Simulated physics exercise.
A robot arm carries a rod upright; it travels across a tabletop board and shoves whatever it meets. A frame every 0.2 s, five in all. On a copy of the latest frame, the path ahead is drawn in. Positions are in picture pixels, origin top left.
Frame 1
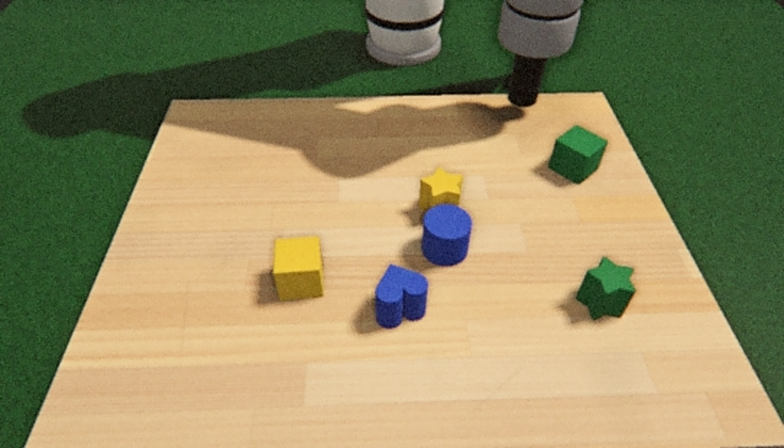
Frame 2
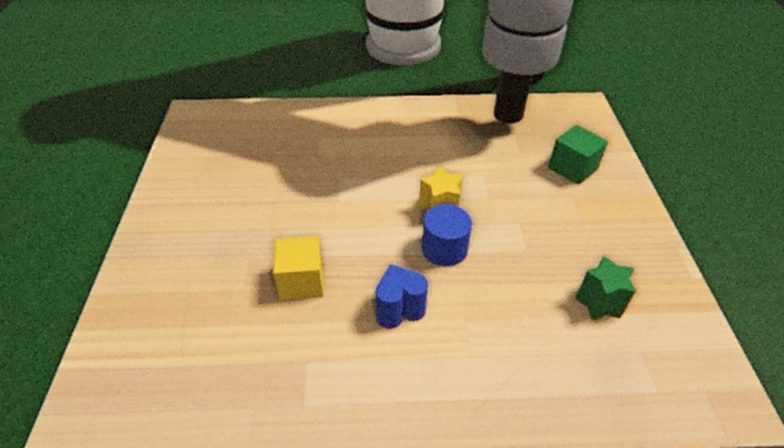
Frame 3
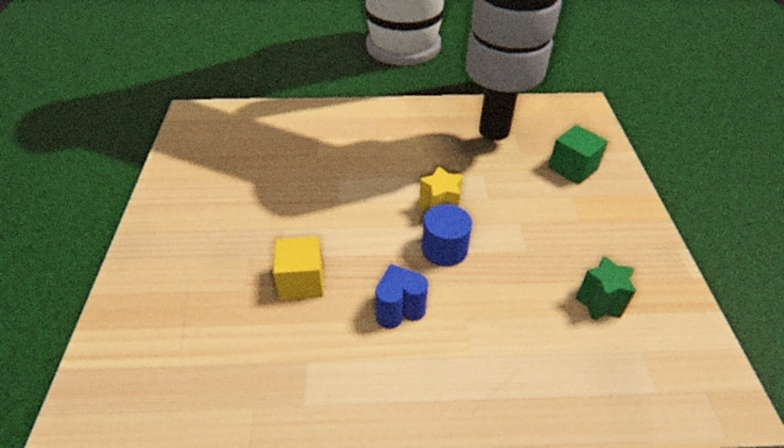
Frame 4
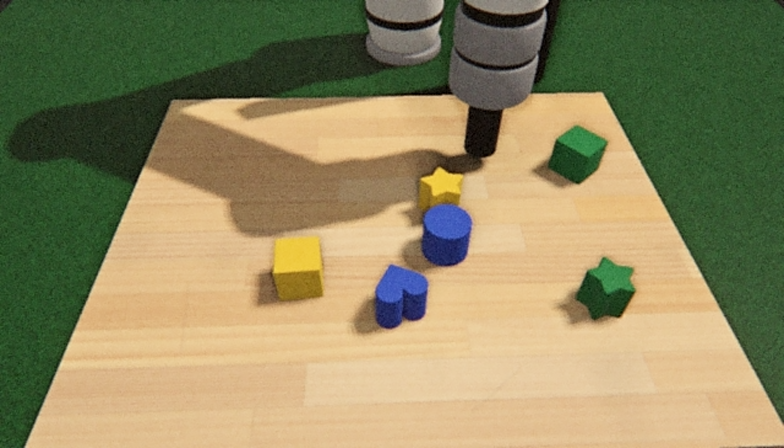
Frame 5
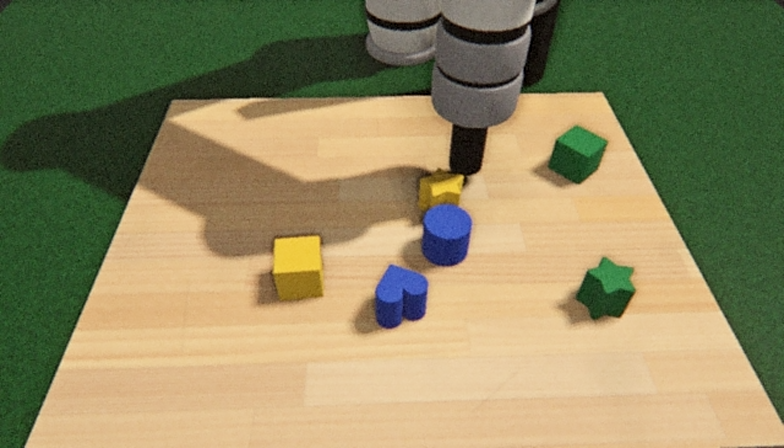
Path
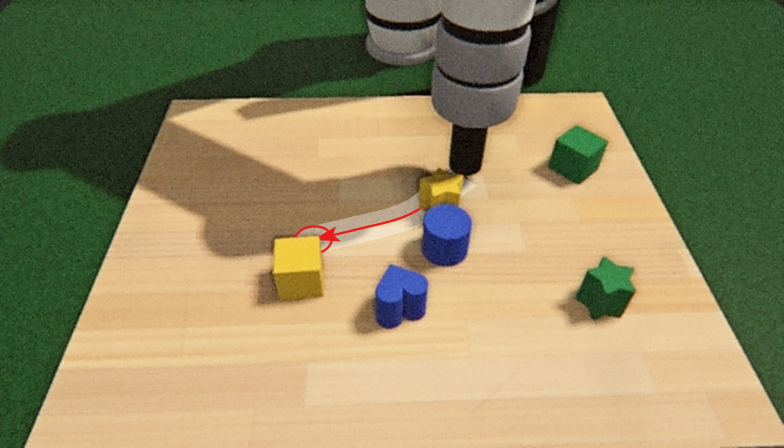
A pale wooden board on a green surface is seen from above at an angle by a still camera. A yellow cube sits left, a yellow star, blue cylinder and blue heart near the middle, and a green cube and green star on the right. From the top right, a grey robotic arm with a black rod moves steadily down and left toward the viewer, its shadow shifting left, while the blocks stay still.
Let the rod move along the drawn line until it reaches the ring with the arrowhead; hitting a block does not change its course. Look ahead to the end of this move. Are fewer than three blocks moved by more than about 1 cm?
Yes - that is the case.
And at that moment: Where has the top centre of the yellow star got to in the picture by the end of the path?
Its top middle will sit at (408, 215).
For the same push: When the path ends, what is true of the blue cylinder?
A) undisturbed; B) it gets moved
I choose B.
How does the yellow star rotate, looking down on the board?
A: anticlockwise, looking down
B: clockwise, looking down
My pick is A.
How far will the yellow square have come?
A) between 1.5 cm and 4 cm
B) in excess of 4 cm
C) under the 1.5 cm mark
Option C.
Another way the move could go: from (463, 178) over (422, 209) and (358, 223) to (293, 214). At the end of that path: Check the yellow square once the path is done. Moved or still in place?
At the end of the path, the yellow square remains in its old spot.
The drawn path runs from (463, 178) over (425, 205) and (373, 225) to (313, 240).
What follows on the original path. One third of the way, rod (425, 194); yellow star (424, 202), turned 25° anticlockwise; blue cylinder (448, 227).
Two thirds of the way, rod (372, 213); yellow star (408, 215), turned 60° anticlockwise; blue cylinder (448, 232).
At the end, rod (311, 228); yellow square not moved; yellow star (408, 215), turned 60° anticlockwise; blue cylinder (448, 232).
